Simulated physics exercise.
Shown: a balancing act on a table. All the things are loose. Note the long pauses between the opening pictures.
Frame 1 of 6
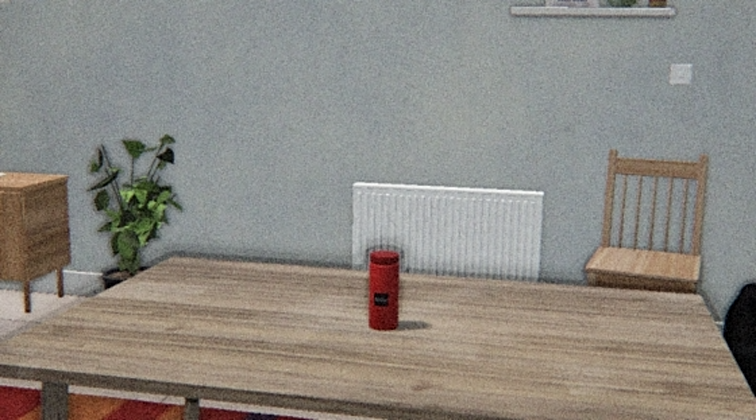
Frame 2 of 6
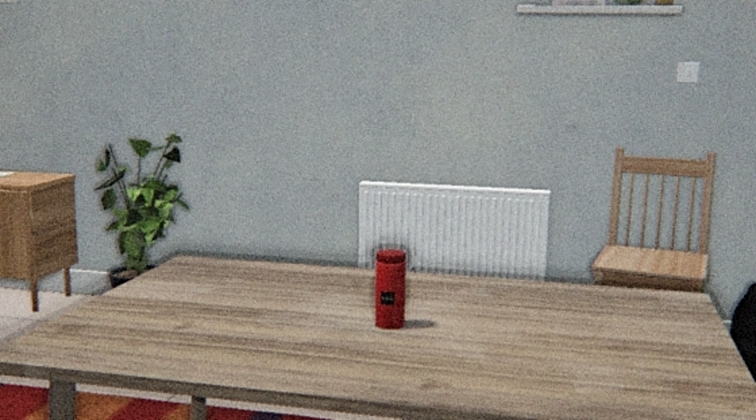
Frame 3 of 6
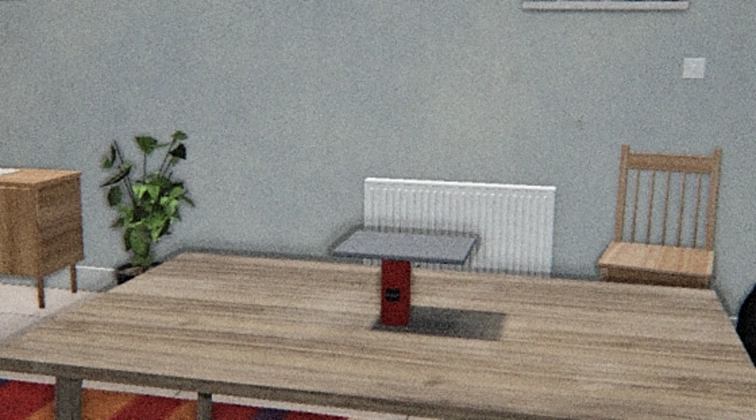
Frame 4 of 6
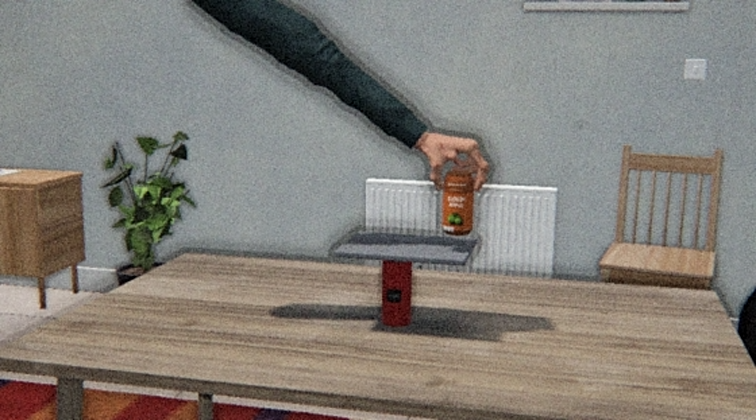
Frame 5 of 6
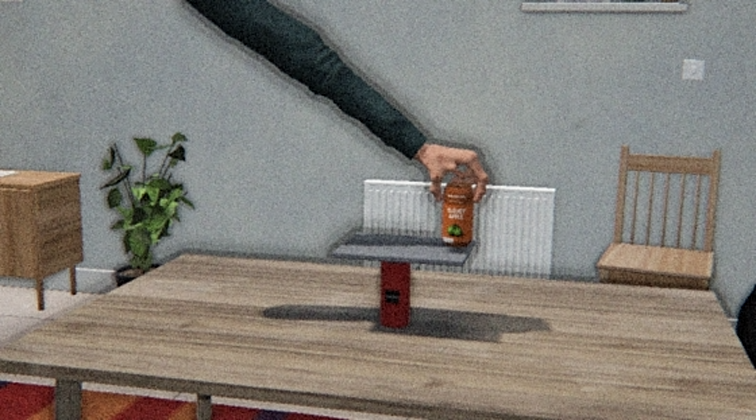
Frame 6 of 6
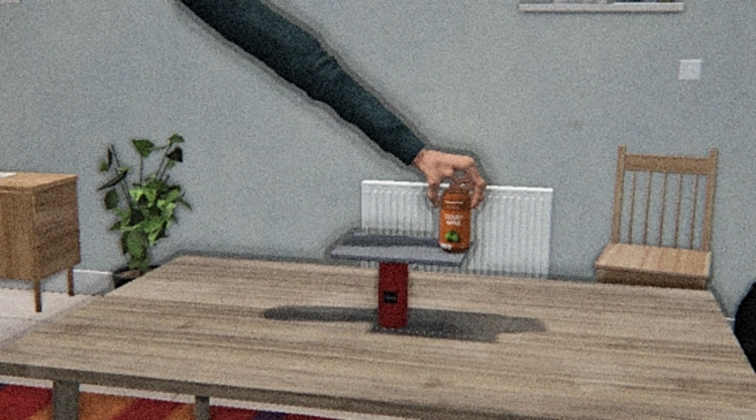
A flat grey slab appears on top of a red jar that stands alone on a wooden table, before a radiator, plant and chair. Then a dark-sleeved arm reaches in from the upper left, lowers an orange container onto the slab's right side, and keeps its hand on it.
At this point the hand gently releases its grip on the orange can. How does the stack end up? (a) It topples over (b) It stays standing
It topples over.
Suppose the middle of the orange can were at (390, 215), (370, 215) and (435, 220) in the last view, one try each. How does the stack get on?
Stands firm, stands firm, topples.
Then, 0.30 s past the last view, orange can now fallen; grey lid rocked 41° from its first pose.
Then, 0.50 s past the last view, grey lid on its side.
Then, 1.00 s past the last view, grey lid now fallen.
Finally, fallen, orange can and grey lid; red jar still in place. The stack comes apart.
